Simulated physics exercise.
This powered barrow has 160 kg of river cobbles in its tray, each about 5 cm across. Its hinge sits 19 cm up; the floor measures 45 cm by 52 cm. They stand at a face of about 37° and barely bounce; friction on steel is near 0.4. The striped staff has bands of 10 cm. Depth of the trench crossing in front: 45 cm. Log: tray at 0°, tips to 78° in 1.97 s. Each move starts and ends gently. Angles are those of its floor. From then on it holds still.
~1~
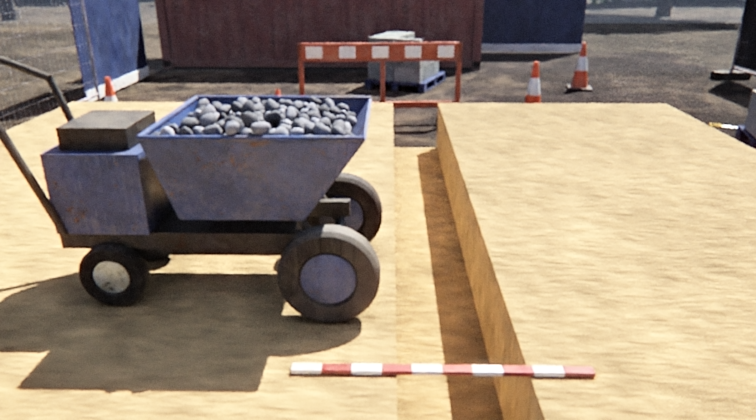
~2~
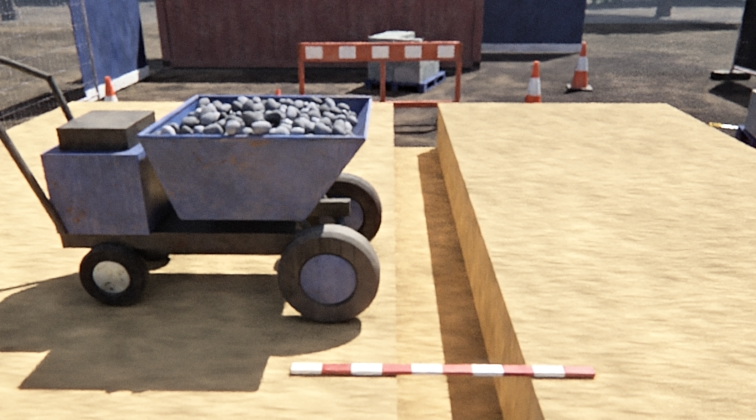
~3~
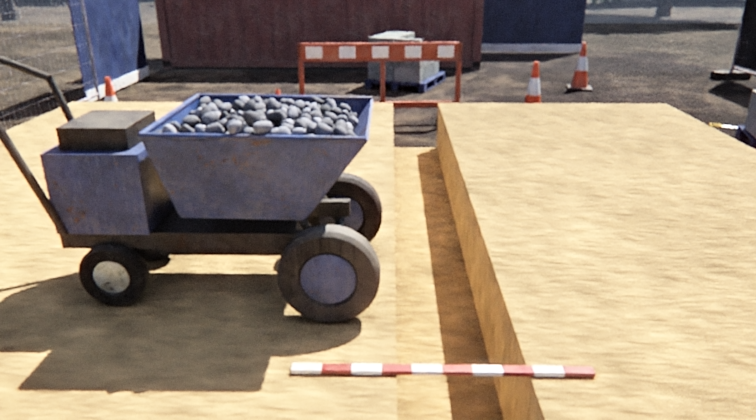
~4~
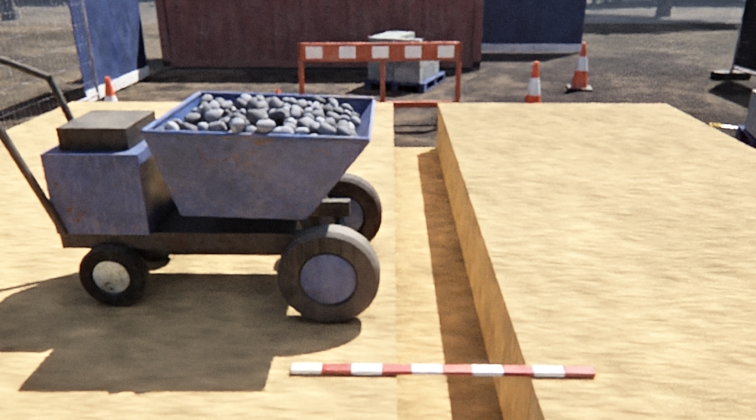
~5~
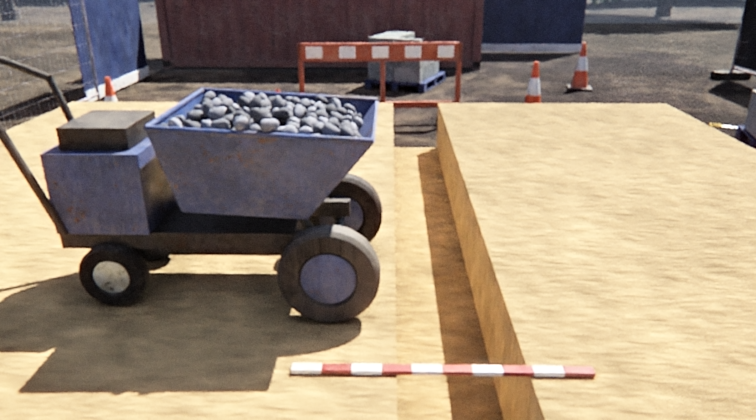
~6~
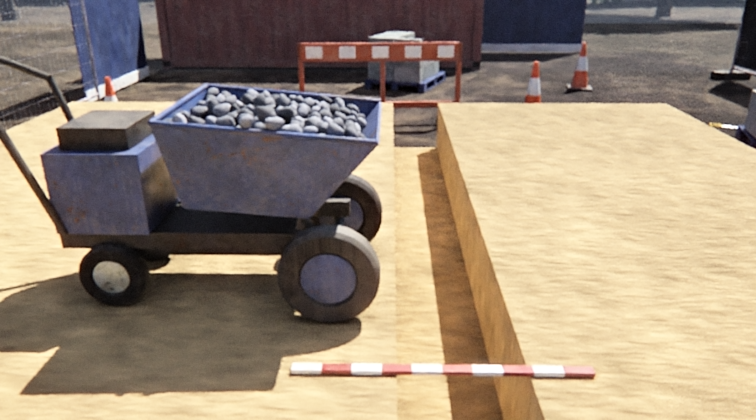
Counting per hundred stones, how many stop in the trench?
Some 51.
Then, 1.2 s after the last picture the floor is at 66°, 95 % in the tray, 4 % in the trench, 1 % past the trench; the foremost stones are at (510, 264).
Then, 1.8 s after the last picture the floor is at 78°, 36 % in the tray, 23 % in the trench, 40 % past the trench; the foremost stones are at (686, 296).
Then, 2.1 s after the last picture the floor is at 78°, 12 % in the tray, 37 % in the trench, 52 % past the trench; the foremost stones are at (751, 297).
Then, 4.1 s after the last picture the floor is at 78°, 0 % in the tray, 51 % in the trench, 49 % past the trench; the foremost stones are past the picture's edge.
